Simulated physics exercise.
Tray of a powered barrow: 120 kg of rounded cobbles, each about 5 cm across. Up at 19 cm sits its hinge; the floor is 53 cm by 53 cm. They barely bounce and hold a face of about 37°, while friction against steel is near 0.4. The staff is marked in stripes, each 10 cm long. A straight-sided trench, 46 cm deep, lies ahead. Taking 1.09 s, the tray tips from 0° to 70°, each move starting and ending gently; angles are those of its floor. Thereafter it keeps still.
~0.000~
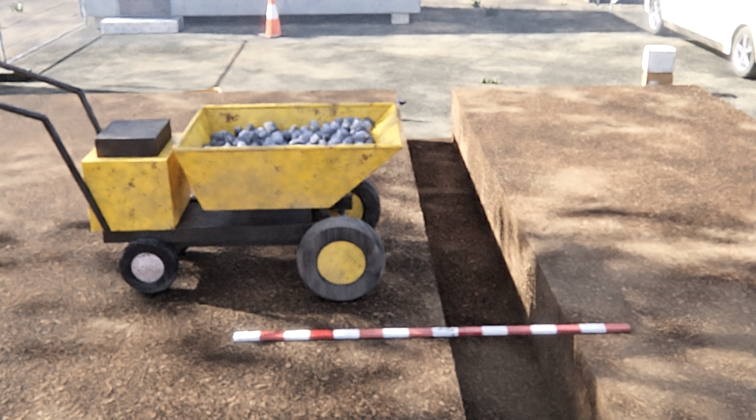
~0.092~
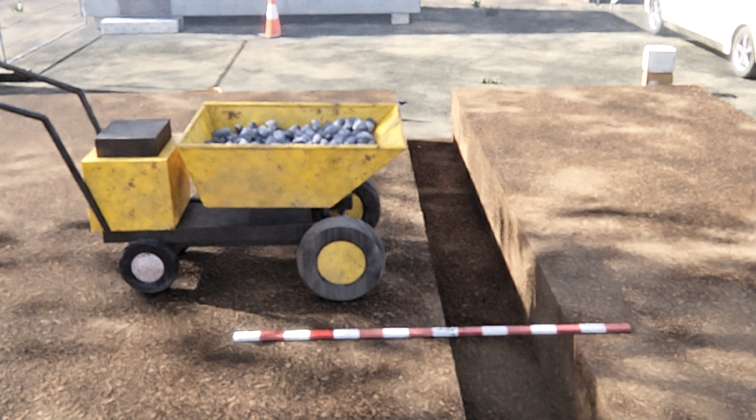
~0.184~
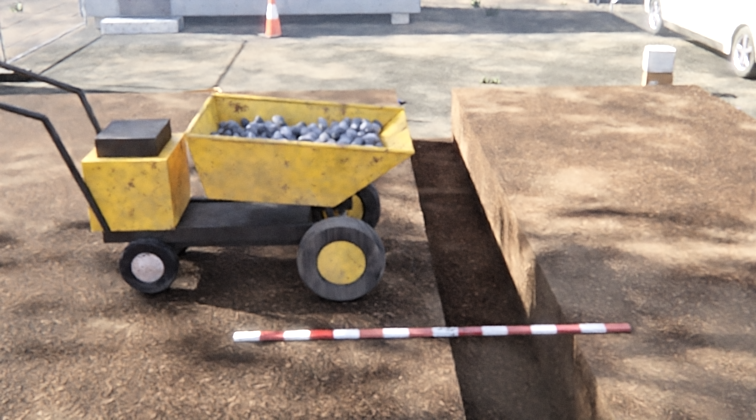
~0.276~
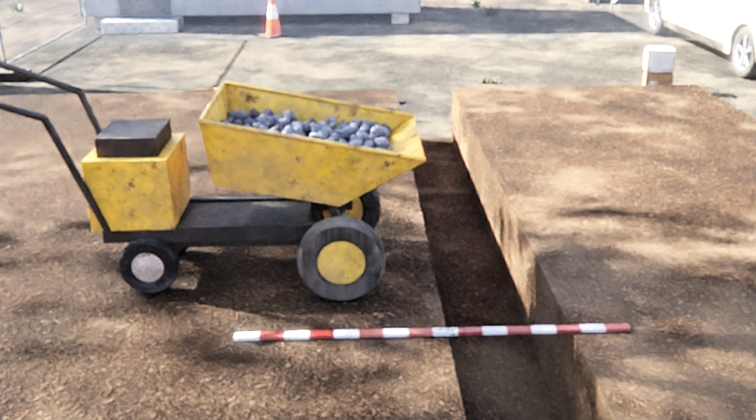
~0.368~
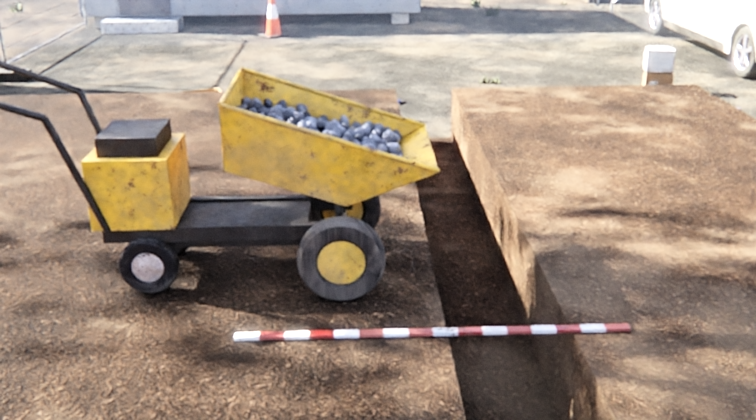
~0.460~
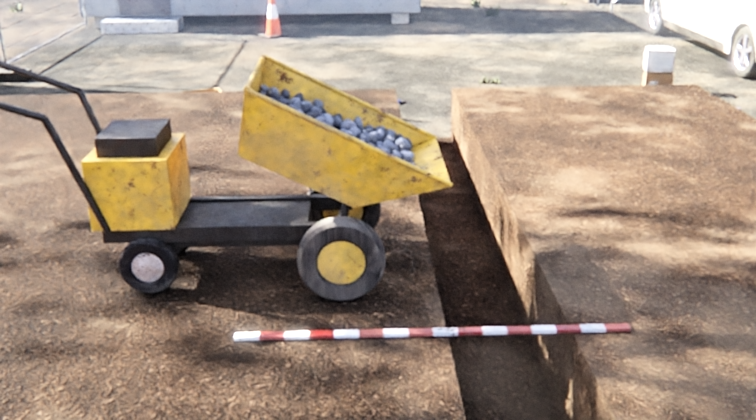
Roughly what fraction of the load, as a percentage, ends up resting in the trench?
Roughly 98 per cent of the load.
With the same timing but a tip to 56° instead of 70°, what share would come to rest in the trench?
It would be near 100 per cent.
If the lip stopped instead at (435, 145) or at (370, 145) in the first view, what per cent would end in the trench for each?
Roughly 70 percent for the first, and 100 percent for the second.
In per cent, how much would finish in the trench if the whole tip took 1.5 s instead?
In that case, around 100%.
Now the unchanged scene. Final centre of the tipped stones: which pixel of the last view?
The tipped stones centre close to (500, 338).
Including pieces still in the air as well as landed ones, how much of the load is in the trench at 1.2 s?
45 per cent or so by then.
After 0.8 s the floor is at 59°; 100 % in the tray; the foremost stones are at (465, 220).
After 1.2 s the floor is at 70°; 53 % in the tray, 47 % in the trench; the foremost stones are at (528, 287).
After 1.5 s the floor is at 70°; 11 % in the tray, 87 % in the trench, 2 % past the trench; the foremost stones are at (593, 259).
After 3.5 s the floor is at 70°; 0 % in the tray, 98 % in the trench, 2 % past the trench; the foremost stones are at (630, 255).
